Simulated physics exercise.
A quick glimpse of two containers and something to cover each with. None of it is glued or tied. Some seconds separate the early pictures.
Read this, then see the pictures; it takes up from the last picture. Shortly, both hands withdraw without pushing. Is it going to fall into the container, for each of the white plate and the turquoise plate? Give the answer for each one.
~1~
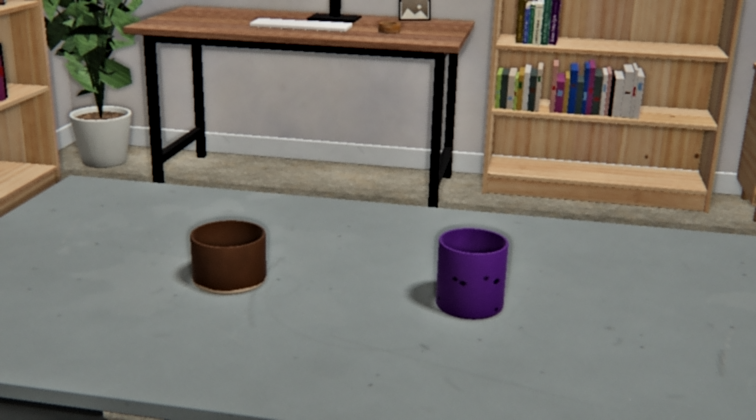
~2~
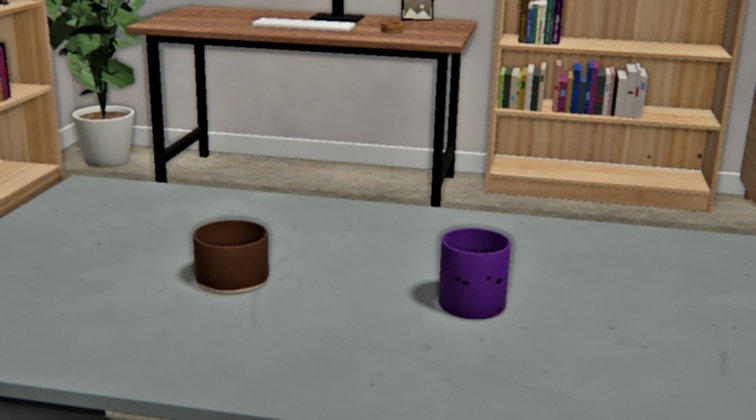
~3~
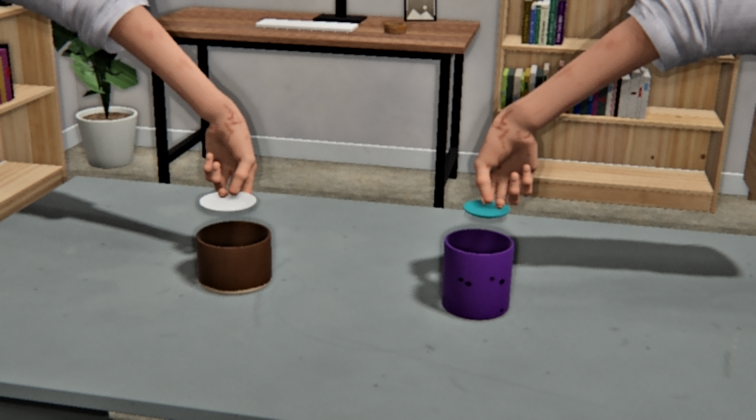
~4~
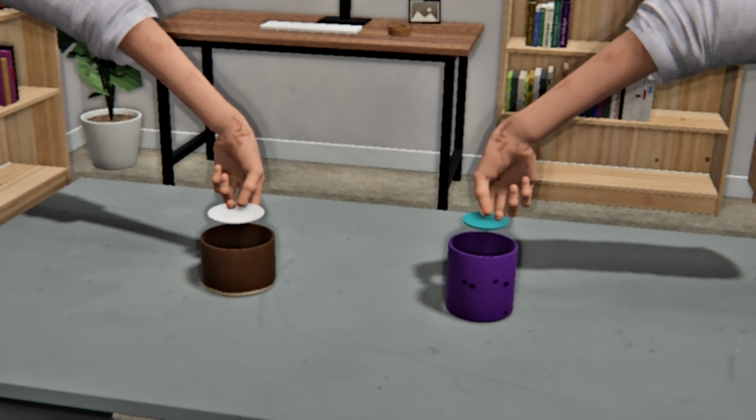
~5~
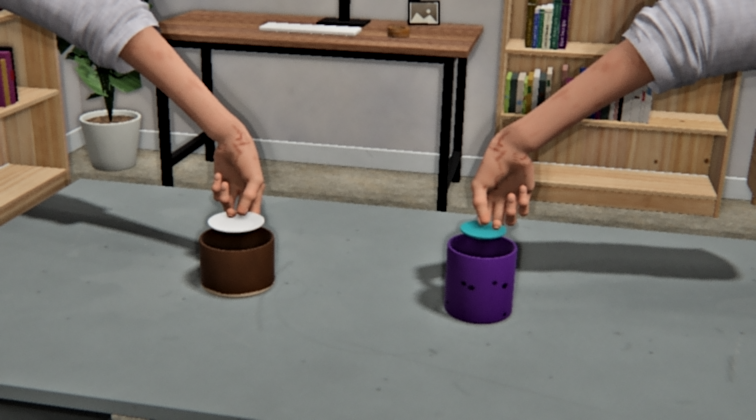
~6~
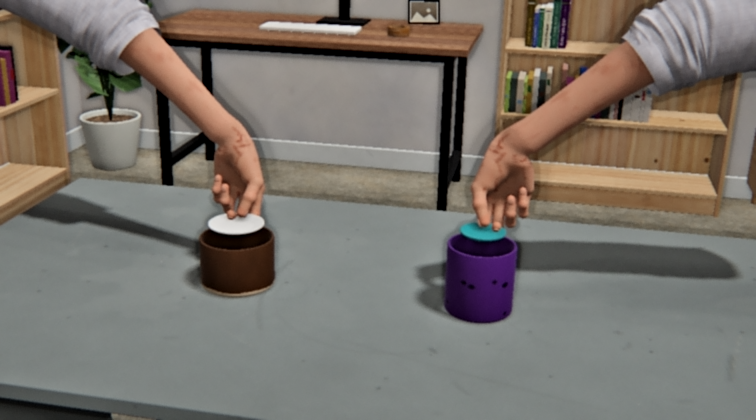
The white plate: Yes, it falls in. The turquoise plate: Yes, it falls in.
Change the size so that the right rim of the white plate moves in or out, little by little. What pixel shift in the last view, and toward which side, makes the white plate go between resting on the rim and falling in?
Move it 8 pixels right.
Then, 0.12 s past the last view, white plate travelled a little near (237, 244); turquoise plate travelled a little near (482, 253).
Then, 0.18 s past the last view, white plate come down near (238, 278); turquoise plate in the air near (479, 293).
Finally, the white plate drops inside, near (238, 277); the turquoise plate drops inside, near (478, 303).
